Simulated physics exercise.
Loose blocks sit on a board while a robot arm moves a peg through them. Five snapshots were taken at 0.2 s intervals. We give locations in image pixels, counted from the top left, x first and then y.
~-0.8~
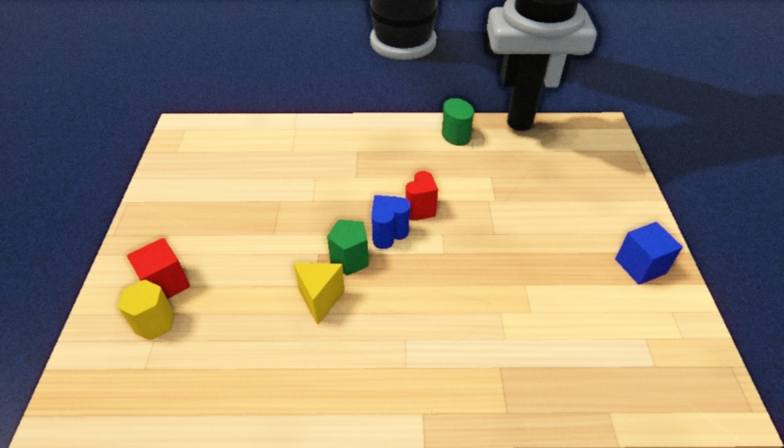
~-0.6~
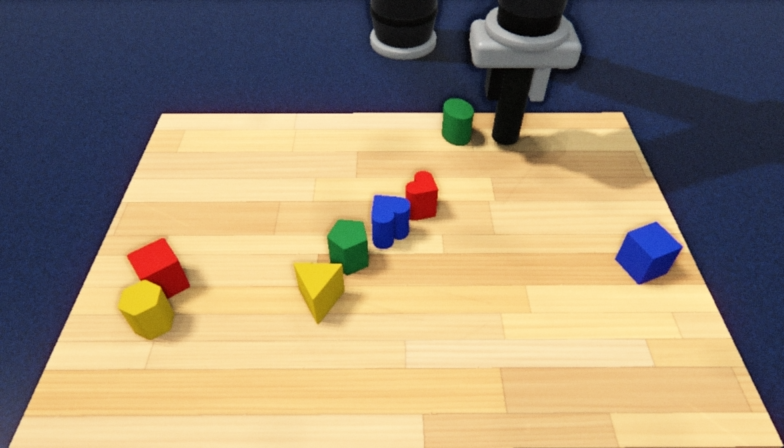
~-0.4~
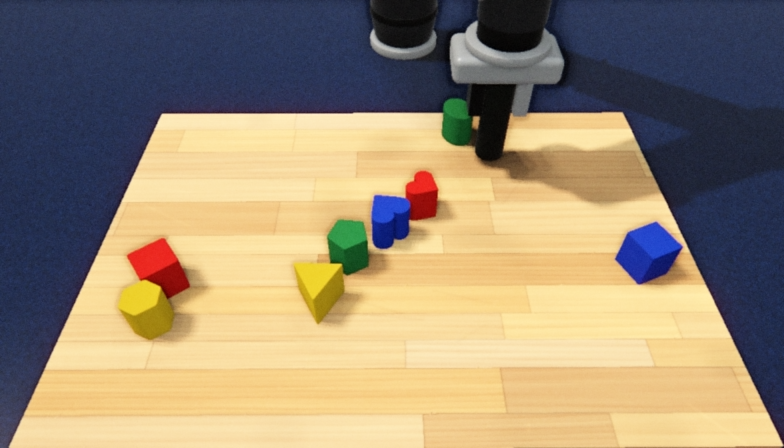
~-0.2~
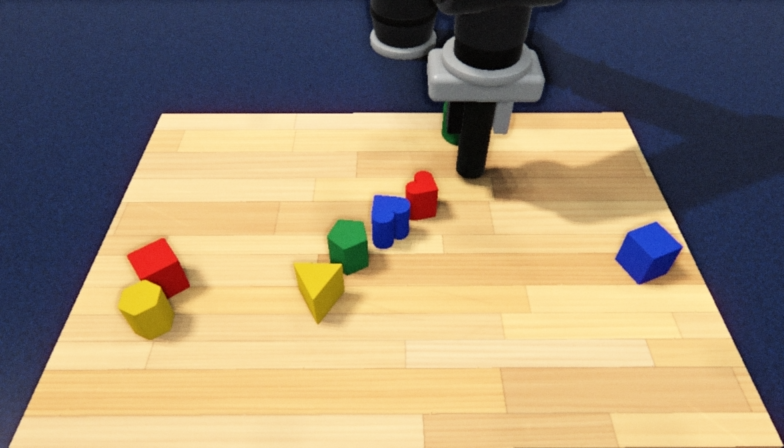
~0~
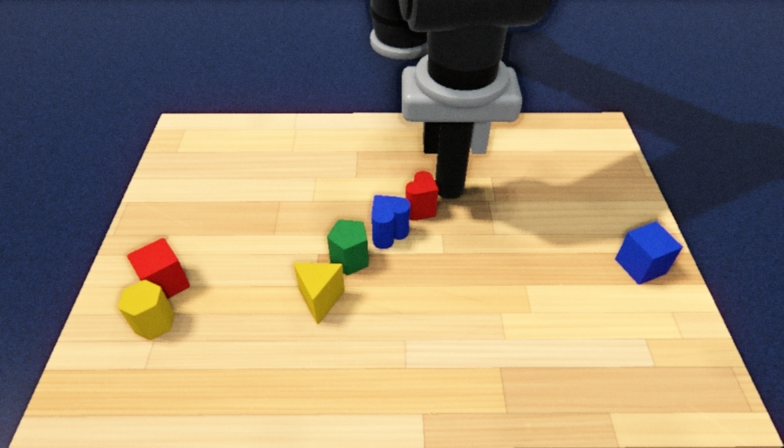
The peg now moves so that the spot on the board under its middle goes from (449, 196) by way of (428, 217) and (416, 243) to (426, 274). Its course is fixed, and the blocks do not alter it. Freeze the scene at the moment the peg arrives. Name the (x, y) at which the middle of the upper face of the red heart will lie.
My estimate: (394, 190).
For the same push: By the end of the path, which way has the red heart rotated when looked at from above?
Spins clockwise.
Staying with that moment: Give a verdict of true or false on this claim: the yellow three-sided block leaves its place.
Verdict: False.
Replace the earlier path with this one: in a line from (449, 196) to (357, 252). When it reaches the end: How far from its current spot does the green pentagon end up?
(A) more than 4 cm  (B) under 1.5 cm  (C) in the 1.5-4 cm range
That would be C.
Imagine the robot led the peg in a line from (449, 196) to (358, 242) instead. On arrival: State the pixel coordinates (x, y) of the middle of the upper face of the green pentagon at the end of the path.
In the picture, that point is around (326, 243).
On the path given first. One third of the way, peg (428, 210); blue heart (385, 210); red heart (399, 190), turned 20° clockwise.
Two thirds of the way, peg (416, 236); green pentagon (344, 233), turned 15° anticlockwise; blue heart (378, 215), turned 35° clockwise; red heart (394, 190), turned 30° clockwise.
At the end, peg (426, 267); yellow three-sided block still; green pentagon (344, 233), turned 15° anticlockwise; blue heart (378, 215), turned 35° clockwise; red heart (394, 190), turned 30° clockwise.
